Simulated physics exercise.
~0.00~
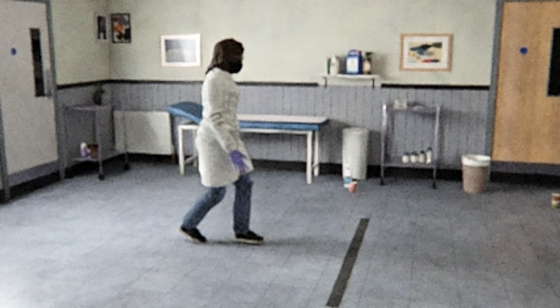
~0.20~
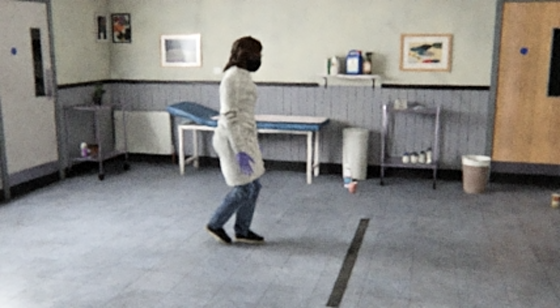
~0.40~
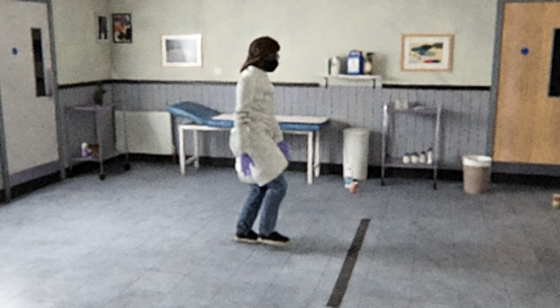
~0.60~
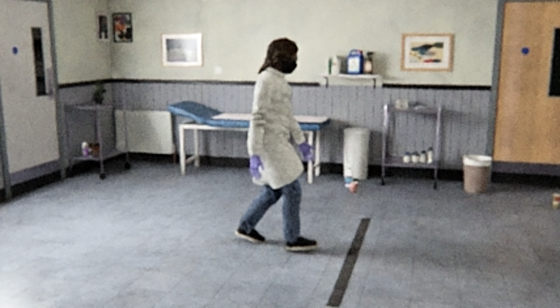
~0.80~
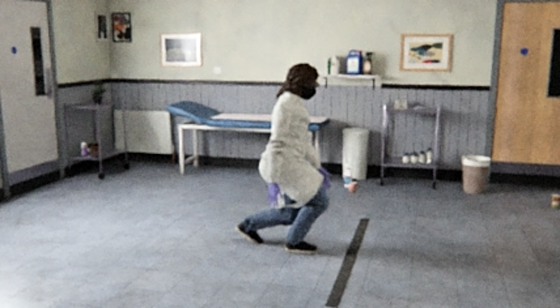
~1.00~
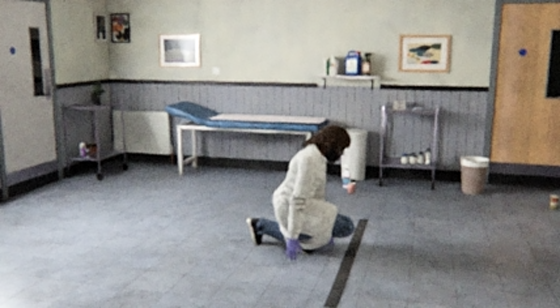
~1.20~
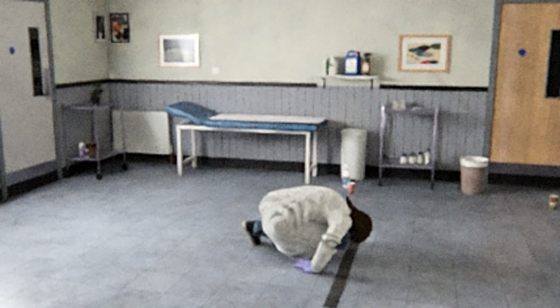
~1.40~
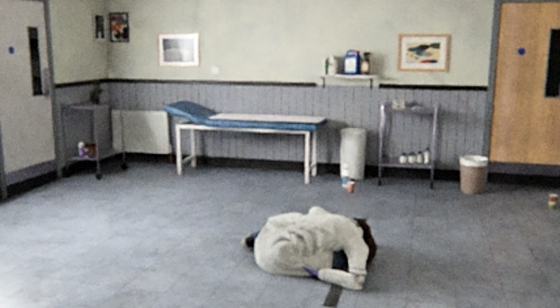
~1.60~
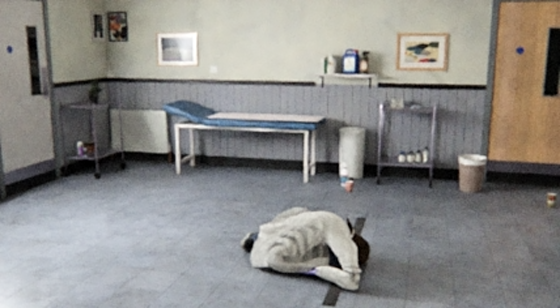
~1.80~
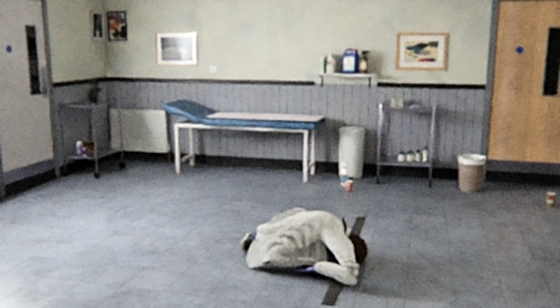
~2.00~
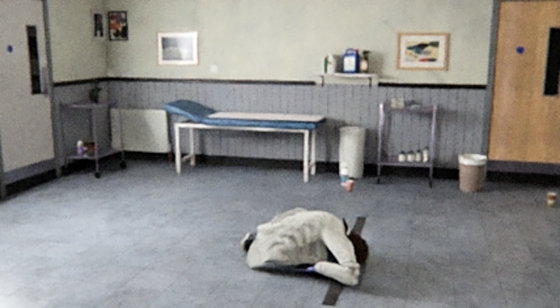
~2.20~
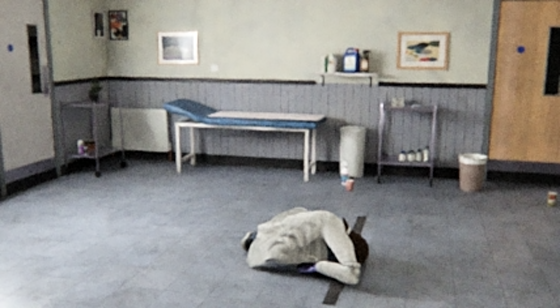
A masked person in a white coat and purple gloves walked right across a clinic-like room, sank to their knees near a black floor strip, then folded forward and stayed curled face-down on the floor, their head by the strip.
